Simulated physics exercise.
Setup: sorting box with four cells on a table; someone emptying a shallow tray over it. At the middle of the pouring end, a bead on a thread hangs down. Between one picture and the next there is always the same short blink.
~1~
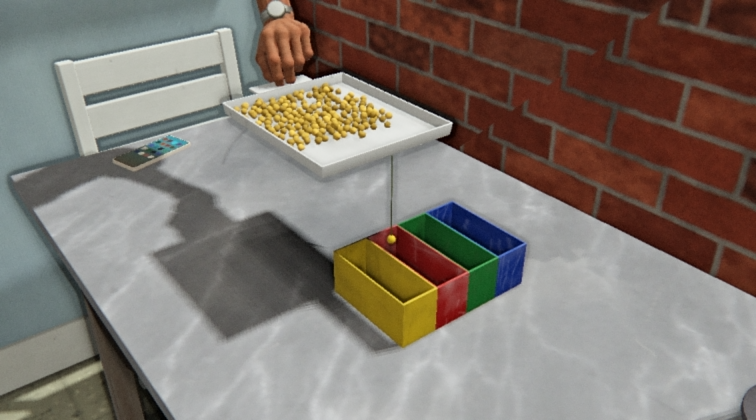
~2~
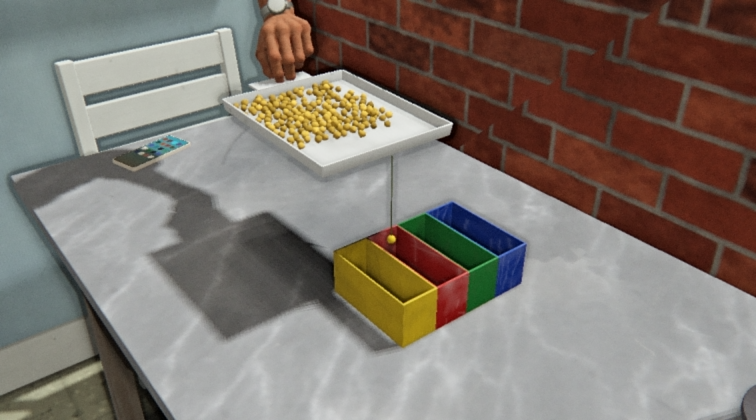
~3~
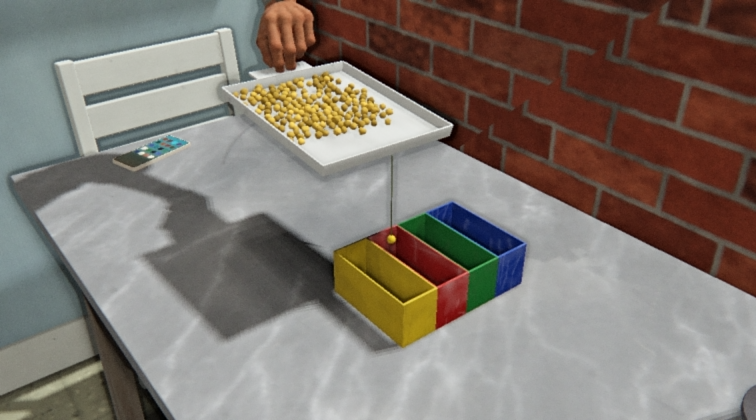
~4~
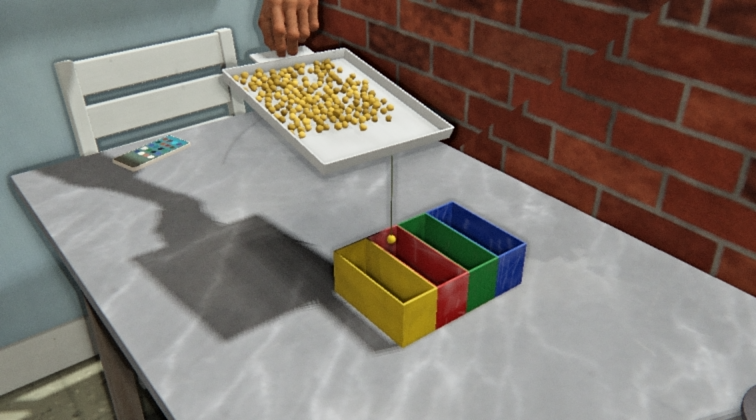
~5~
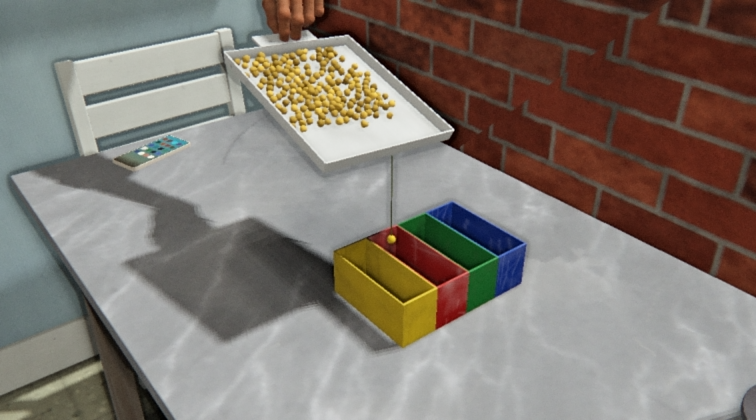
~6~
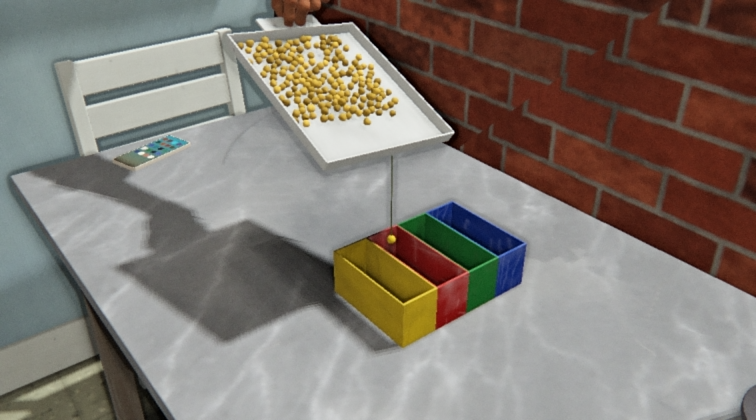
At a marble-topped table by a brick wall, a hand raised the back of a white tray of small yellow balls, slanting it more steeply above a box with yellow, red, green and blue cells.
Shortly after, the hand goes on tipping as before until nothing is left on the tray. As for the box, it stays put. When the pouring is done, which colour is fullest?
Fullest: The green cell.
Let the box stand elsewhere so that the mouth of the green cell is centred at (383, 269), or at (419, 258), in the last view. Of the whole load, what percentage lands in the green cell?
Trial 1 about 20 %, trial 2 about 20 %.
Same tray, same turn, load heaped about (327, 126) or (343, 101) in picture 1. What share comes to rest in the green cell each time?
About 30 % and 40 %.
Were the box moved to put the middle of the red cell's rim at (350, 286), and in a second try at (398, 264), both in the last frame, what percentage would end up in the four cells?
40 % for the first, 90 % for the second.
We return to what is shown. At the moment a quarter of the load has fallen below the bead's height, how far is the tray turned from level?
Somewhere near 90°.
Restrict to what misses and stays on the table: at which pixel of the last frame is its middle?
Near (493, 353).
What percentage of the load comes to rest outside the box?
Close to 10 per cent.
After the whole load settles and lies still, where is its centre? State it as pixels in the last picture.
Once nothing moves, the middle sits near (449, 289).
Just after the last frame, tray tipped steeply; the larger part on the tray; just a few in the blue cell; roughly a quarter falling or outside the box.
A moment on, tray tipped past a quarter turn; roughly two thirds on the tray; about a tenth in the green cell; about a tenth in the yellow cell; about a tenth in the blue cell; about a tenth in the red cell; about a tenth falling or outside the box.
Further on, tray tipped past a quarter turn; roughly a third in the green cell; roughly a quarter in the red cell; roughly a quarter in the yellow cell; about a tenth in the blue cell; about a tenth falling or outside the box.
When it is over, tray tipped past a quarter turn; roughly a third in the green cell; roughly a quarter in the red cell; roughly a quarter in the yellow cell; about a tenth in the blue cell; about a tenth outside the box.
